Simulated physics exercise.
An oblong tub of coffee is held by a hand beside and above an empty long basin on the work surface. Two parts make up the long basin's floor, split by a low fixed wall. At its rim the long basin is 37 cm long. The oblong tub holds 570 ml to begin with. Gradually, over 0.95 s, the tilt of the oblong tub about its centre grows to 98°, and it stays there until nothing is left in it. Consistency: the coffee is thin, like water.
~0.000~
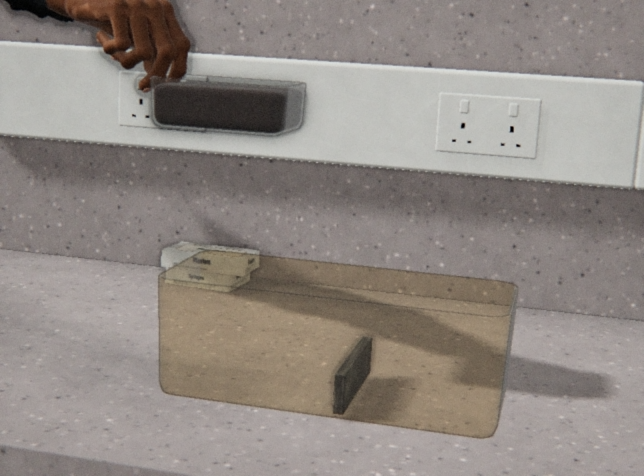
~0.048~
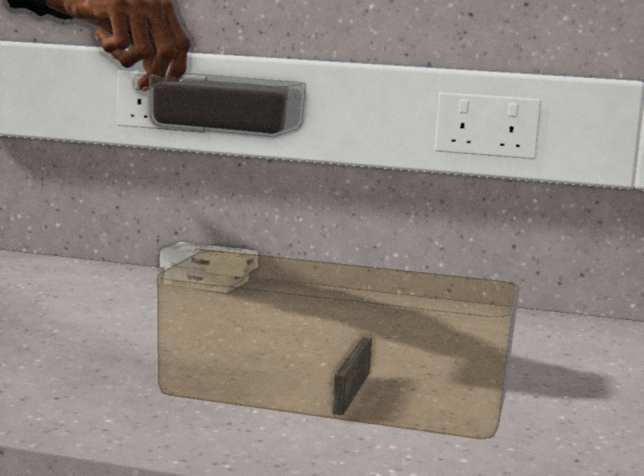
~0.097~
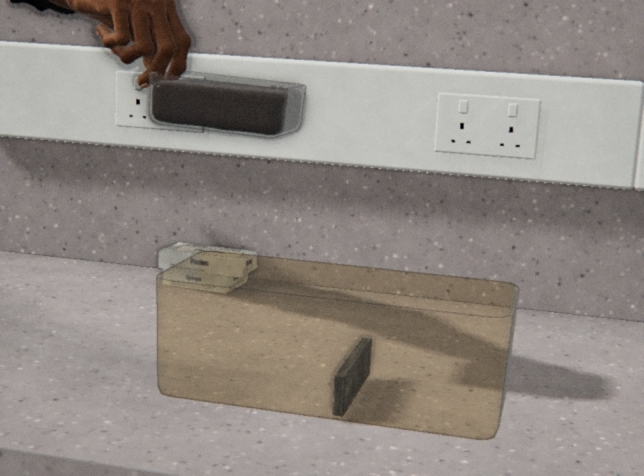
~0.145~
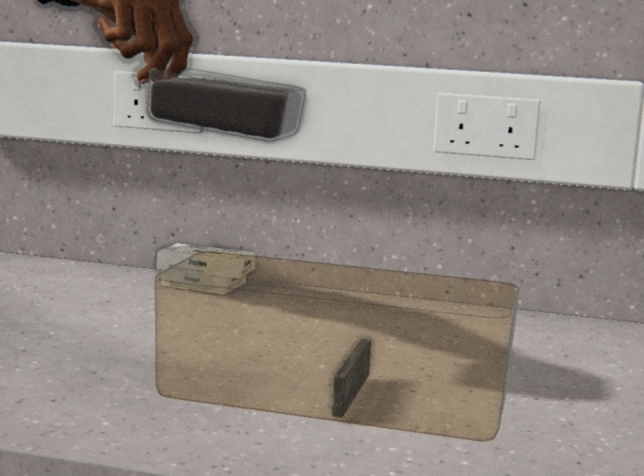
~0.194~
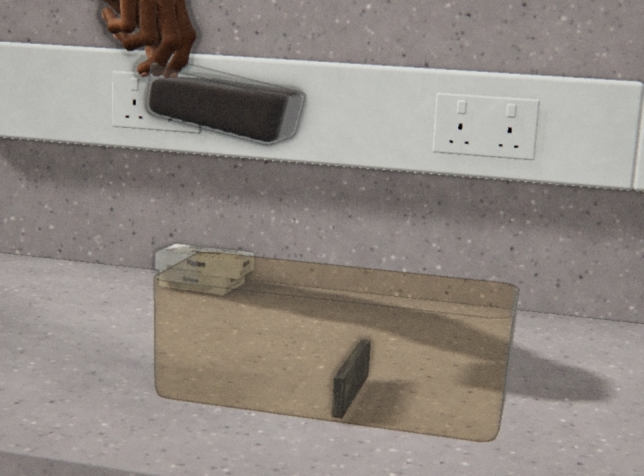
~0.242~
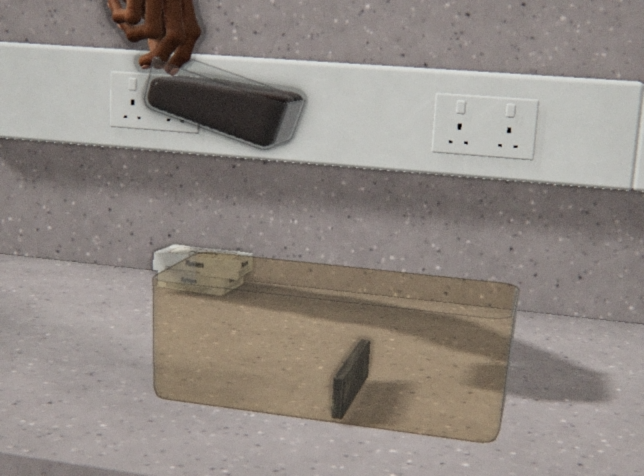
A hand held a clear oblong tub of dark coffee above a long, see-through basin on a speckled work surface, then slowly tilted the tub so its right end dipped a little.
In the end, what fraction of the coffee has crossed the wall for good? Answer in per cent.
In the end about 55 per cent has crossed for good.
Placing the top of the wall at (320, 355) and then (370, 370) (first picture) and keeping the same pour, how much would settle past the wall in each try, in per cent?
75 in a hundred, followed by 35 in a hundred.
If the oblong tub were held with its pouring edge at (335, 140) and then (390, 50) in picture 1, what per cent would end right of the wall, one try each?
In turn about 75 and 80 per cent.
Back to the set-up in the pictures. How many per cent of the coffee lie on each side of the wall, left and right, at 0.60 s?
Left: Around 7. Right: Around 16.
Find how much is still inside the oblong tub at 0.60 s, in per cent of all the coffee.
About 22 percent.
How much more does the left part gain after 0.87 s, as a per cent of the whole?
Change: Approx. 9 %.
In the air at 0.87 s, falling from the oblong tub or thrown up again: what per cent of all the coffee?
Estimate: Around 5 per cent.
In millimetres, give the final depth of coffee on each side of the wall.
Final levels - left approx 8 mm, right approx 14 mm.
By 0.60 s the tilt is 69° and 22 per cent is still to pour, 7 is left of the wall and 15 right of it.
By 0.87 s the tilt is 96° and 5 per cent is still to pour, 31 is left of the wall and 55 right of it.
By 1.15 s the tilt is 98° and 1 per cent is still to pour, 38 is left of the wall and 55 right of it.
By 1.45 s the tilt is 98° and 0 per cent is still to pour, 40 is left of the wall and 55 right of it.
At rest 40 per cent lies left of the wall, 55 right of it and 5 outside.
